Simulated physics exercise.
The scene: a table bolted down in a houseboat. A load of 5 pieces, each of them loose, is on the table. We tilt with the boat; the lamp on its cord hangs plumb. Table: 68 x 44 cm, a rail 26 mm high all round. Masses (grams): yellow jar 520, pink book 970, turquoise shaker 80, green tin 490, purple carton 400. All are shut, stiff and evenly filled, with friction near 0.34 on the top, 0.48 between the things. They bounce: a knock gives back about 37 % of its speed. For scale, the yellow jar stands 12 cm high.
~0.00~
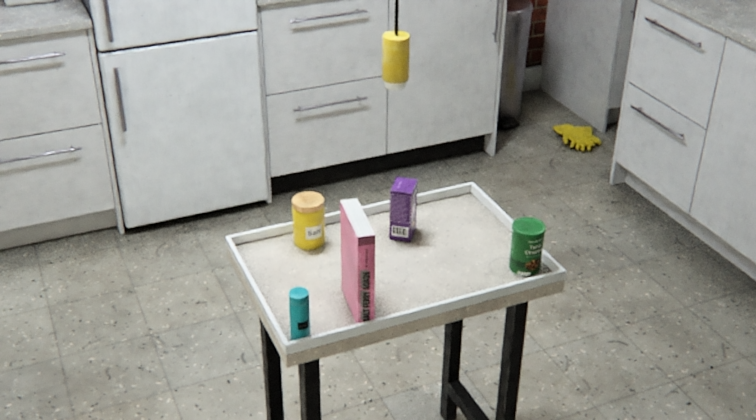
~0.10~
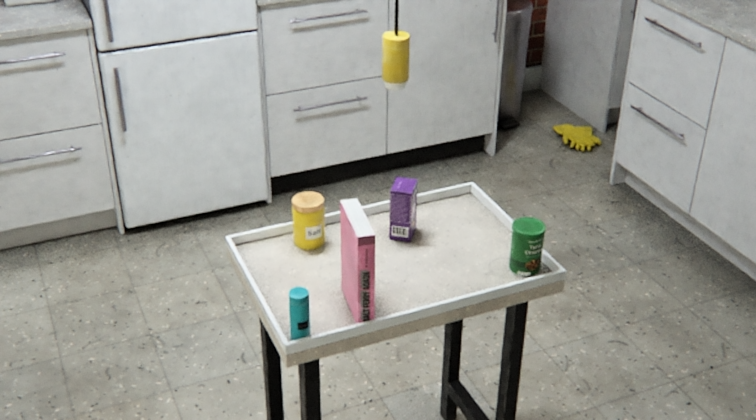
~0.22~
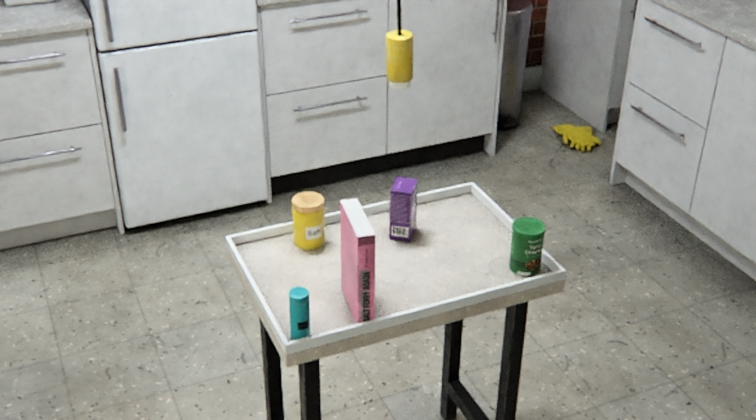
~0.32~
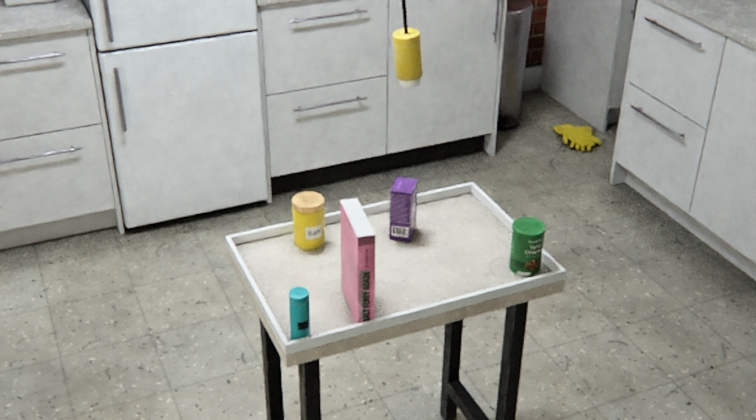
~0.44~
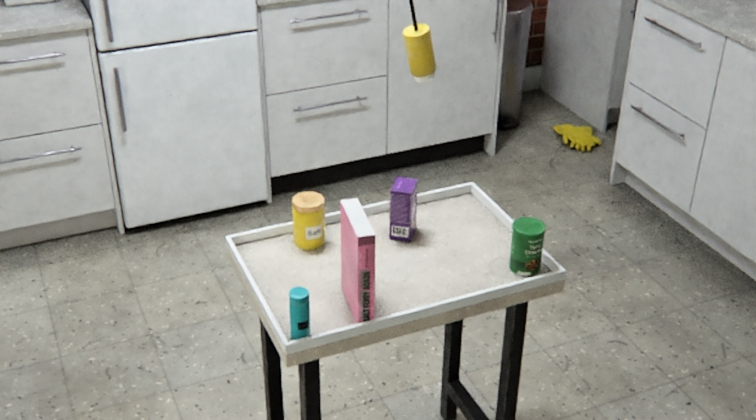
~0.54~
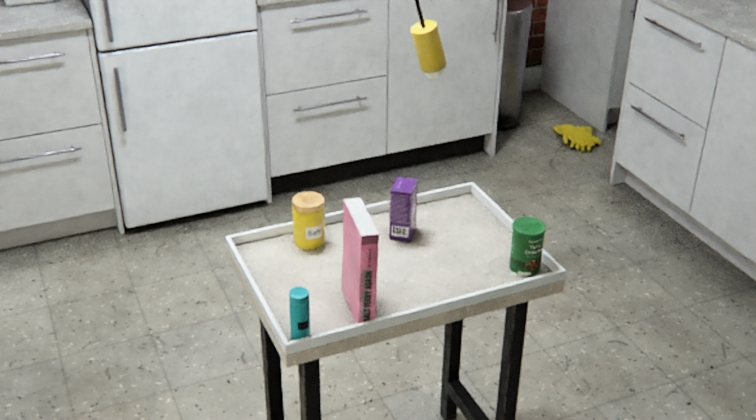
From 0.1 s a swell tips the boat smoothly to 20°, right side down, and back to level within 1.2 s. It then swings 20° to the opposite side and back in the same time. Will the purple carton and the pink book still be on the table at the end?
The purple carton remains on top; the pink book remains on top.
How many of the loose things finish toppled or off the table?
1 of them.
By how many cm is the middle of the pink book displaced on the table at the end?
Some 29 cm.
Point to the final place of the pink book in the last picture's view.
At about (456, 262).
After 0.74 s, boat heeled 20°, right side down; pink book 29° off its base near (384, 261).
After 0.94 s, boat heeled 13°, right side down; pink book on its side near (434, 270).
After 1.04 s, boat heeled 8°, right side down; pink book on its side near (448, 265).
After 1.94 s, boat heeled 20°, left side down; pink book on its side near (458, 262).
In the end (3.0 s), toppled on the table, pink book; the other 4 under 5 cm from the start. In the last view, purple carton near (404, 210), pink book near (456, 262).
